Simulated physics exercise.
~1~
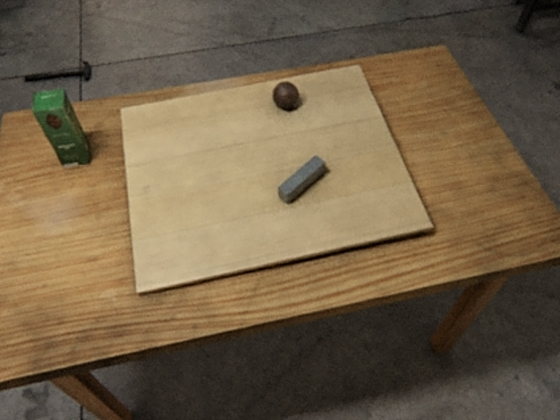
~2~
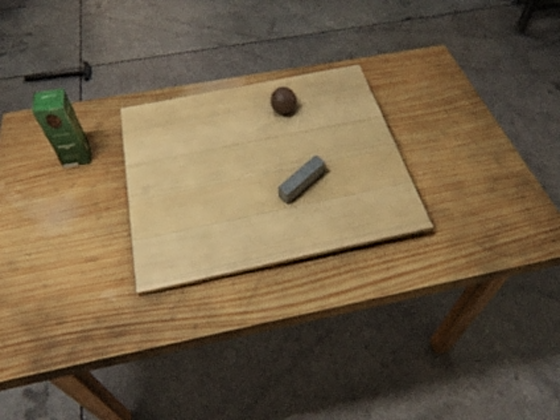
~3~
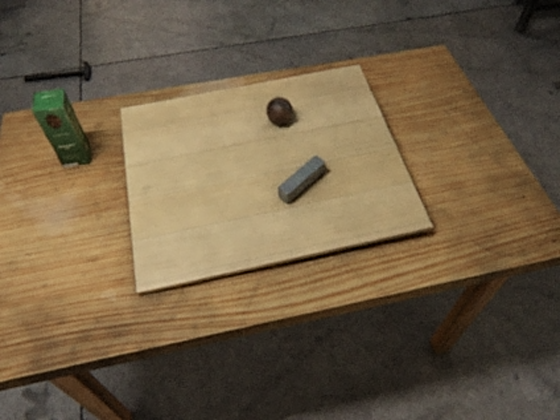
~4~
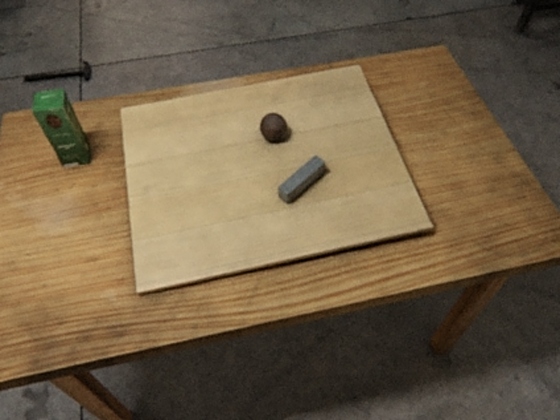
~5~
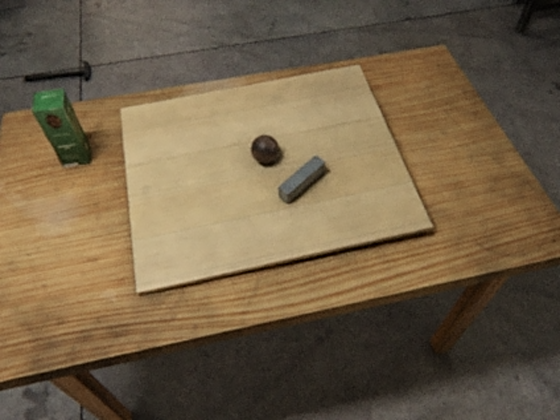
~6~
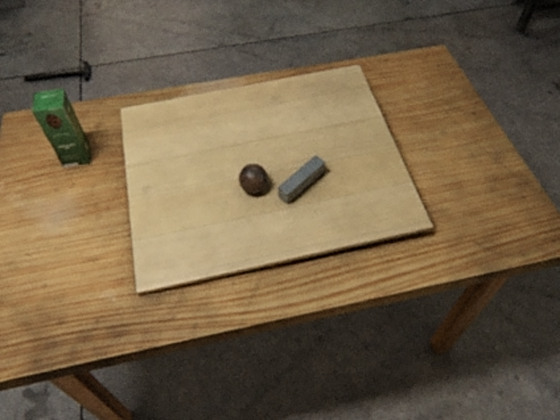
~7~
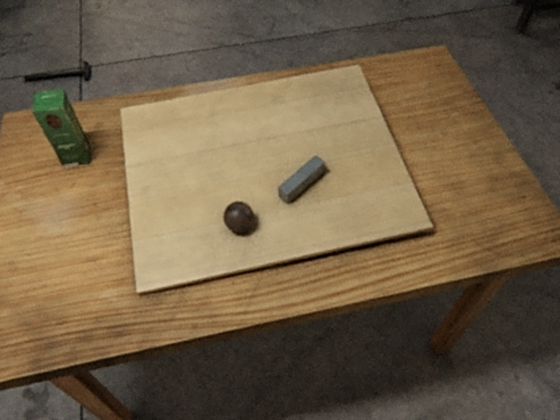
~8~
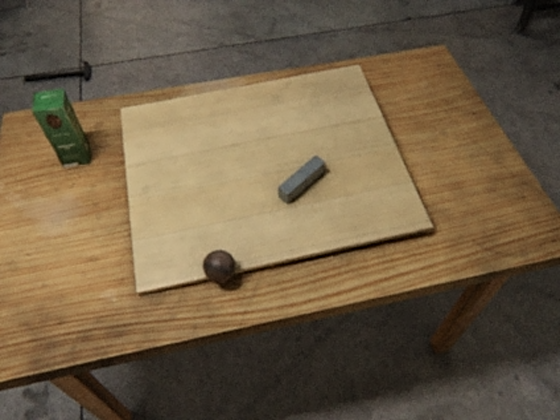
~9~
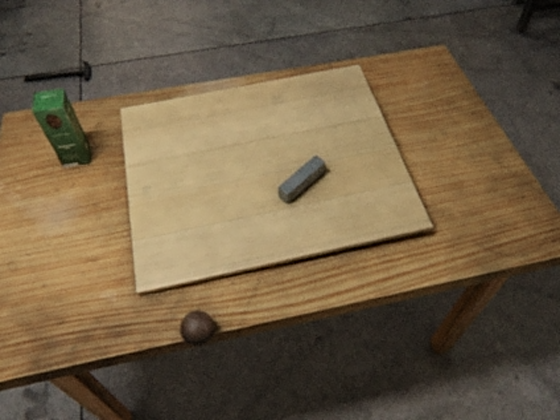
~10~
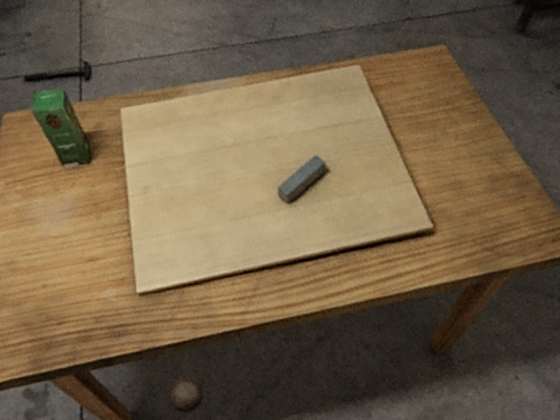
At the start, a small brown ball rests near the far edge of a pale, rimless board lying on a wooden table, with a grey block near the middle of the board and a green carton standing to the left. The ball begins to roll slowly toward the near side, drifting slightly left. It picks up speed and passes to the left of the grey block without moving it. The ball then crosses the board's near edge and continues past the front of the table. Finally, it is seen low beneath the tabletop, while the block and carton remain in place.
